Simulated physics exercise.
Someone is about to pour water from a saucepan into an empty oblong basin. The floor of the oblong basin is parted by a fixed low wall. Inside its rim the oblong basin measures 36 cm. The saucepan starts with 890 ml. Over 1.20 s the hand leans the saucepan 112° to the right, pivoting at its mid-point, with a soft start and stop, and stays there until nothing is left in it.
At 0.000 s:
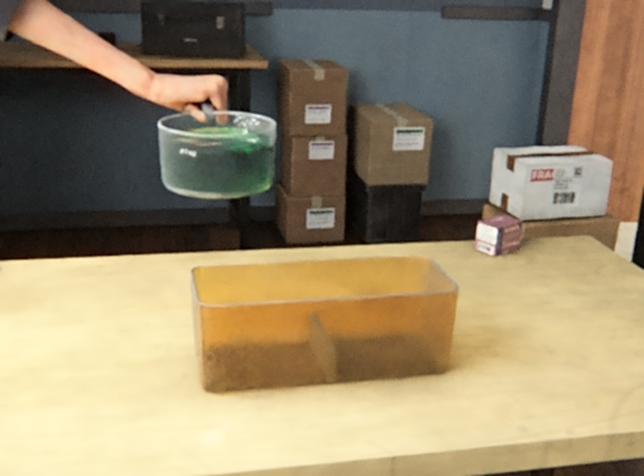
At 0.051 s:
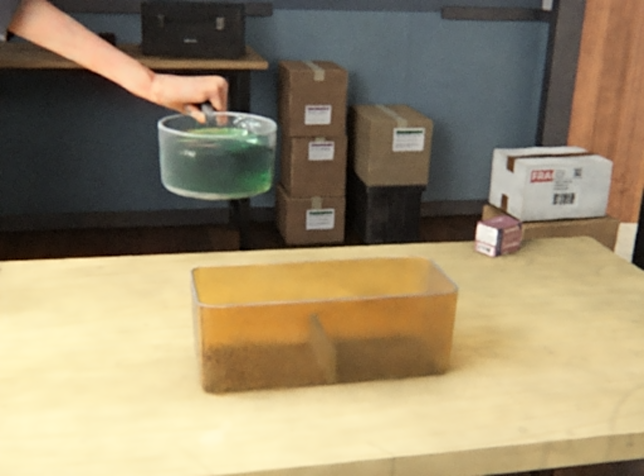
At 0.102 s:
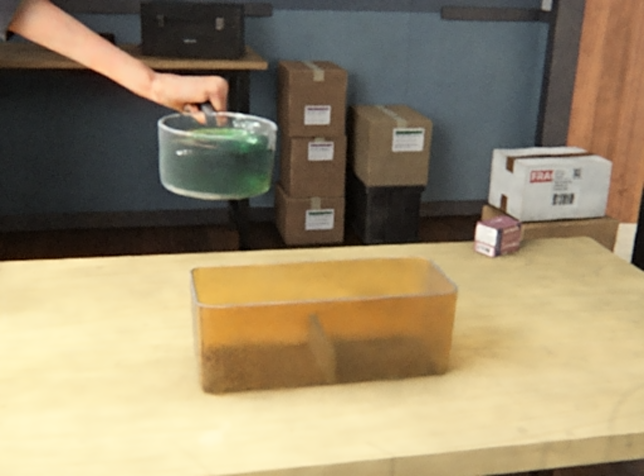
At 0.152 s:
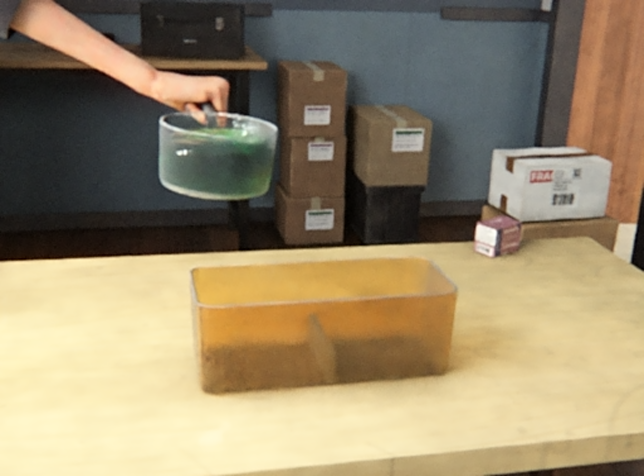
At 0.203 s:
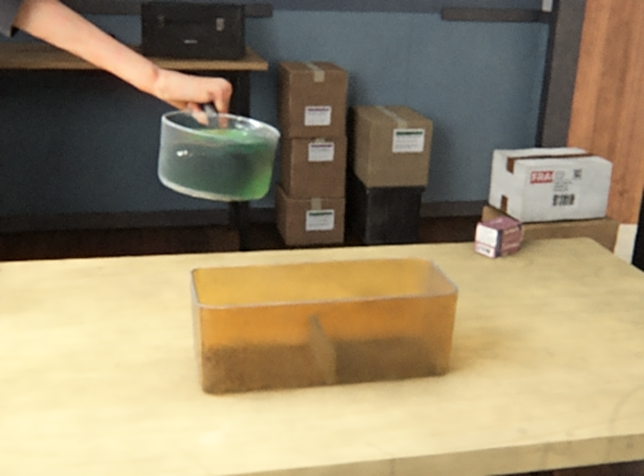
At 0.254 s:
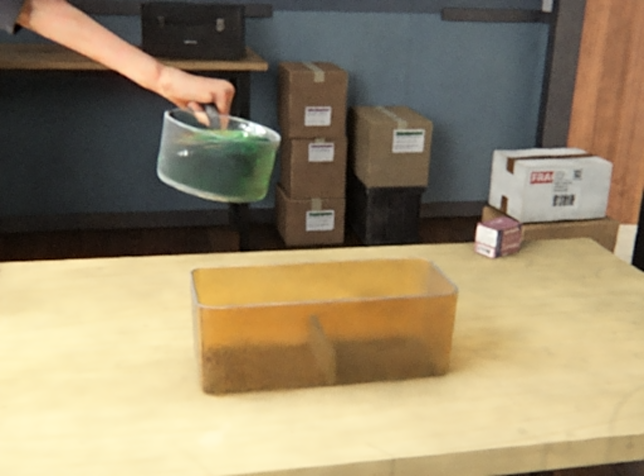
A hand holding a clear saucepan of green-tinted water above an amber oblong basin on a table, slowly tilting it slightly right.
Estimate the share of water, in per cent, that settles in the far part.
Roughly 56 per cent is past the wall.
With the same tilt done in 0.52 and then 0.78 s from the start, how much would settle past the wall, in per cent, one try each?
In turn about 30 and 45 per cent.
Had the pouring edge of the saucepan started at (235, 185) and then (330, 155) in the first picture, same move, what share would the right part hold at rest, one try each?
In turn about 10 and 90 per cent.
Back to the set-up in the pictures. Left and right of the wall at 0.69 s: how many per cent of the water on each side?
Some 3 per cent left and 5 right.
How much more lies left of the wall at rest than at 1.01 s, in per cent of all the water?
About 20 per cent.
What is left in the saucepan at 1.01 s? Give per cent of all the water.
Near 10 in a hundred.
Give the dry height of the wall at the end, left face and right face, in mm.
Some 28 mm on the left and 22 mm on the right.
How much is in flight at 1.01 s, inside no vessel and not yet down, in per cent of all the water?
Some 12 per cent.
Then, 0.69 s in, the tilt is 69° and 59 per cent is still to pour, 3 is left of the wall and 5 right of it.
Then, 1.01 s in, the tilt is 105° and 9 per cent is still to pour, 23 is left of the wall and 55 right of it.
Then, 1.34 s in, the tilt is 112° and 0 per cent is still to pour, 43 is left of the wall and 56 right of it.
Then, 1.70 s in, the tilt is 112° and 0 per cent is still to pour, 43 is left of the wall and 56 right of it.
Finally, 43 per cent lies left of the wall, 56 right of it and 1 outside.
